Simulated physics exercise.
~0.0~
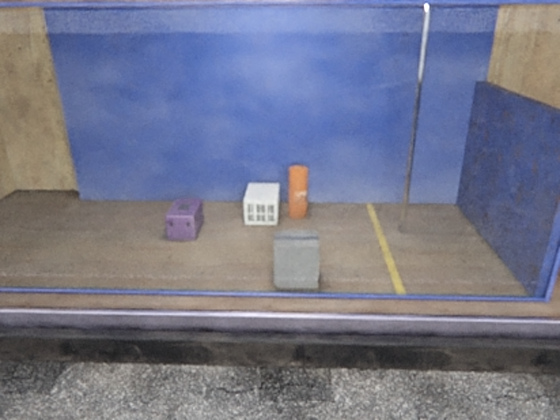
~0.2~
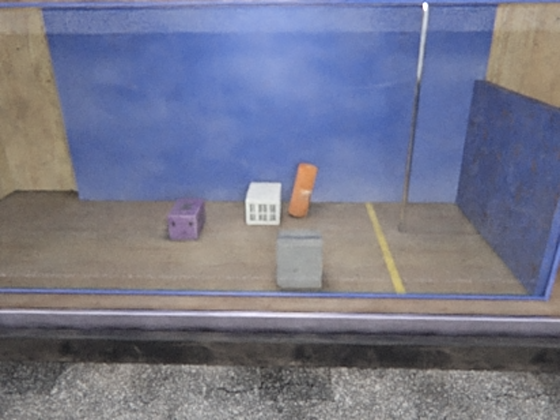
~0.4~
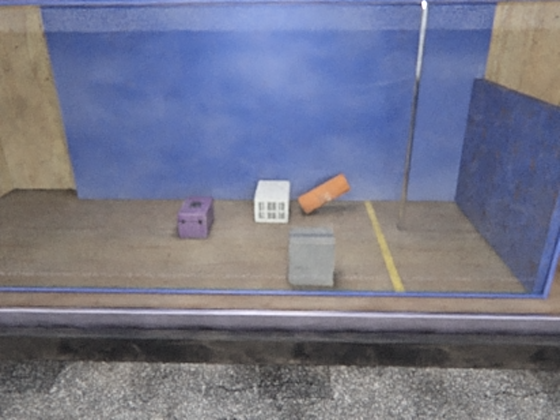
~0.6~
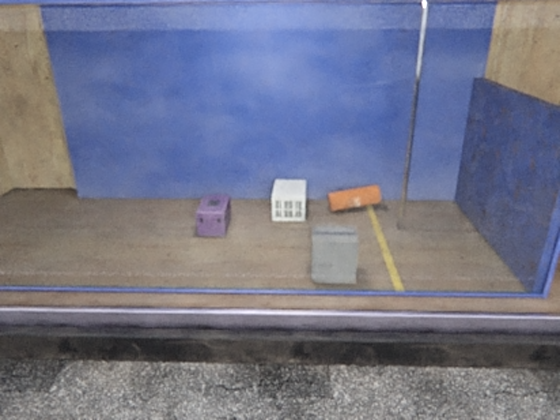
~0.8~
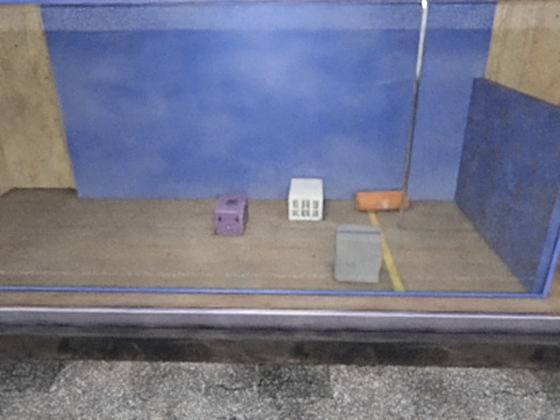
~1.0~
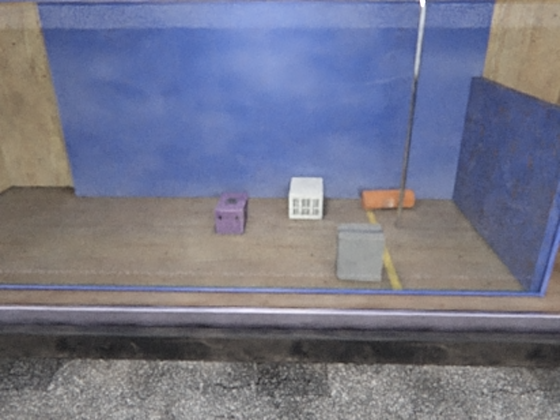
An orange roll standing in an open bay tips over to the right onto its side, and it, a grey pack, a white crate and a purple toolbox shift rightward; the roll ends past the yellow line, while the others stop short of it.
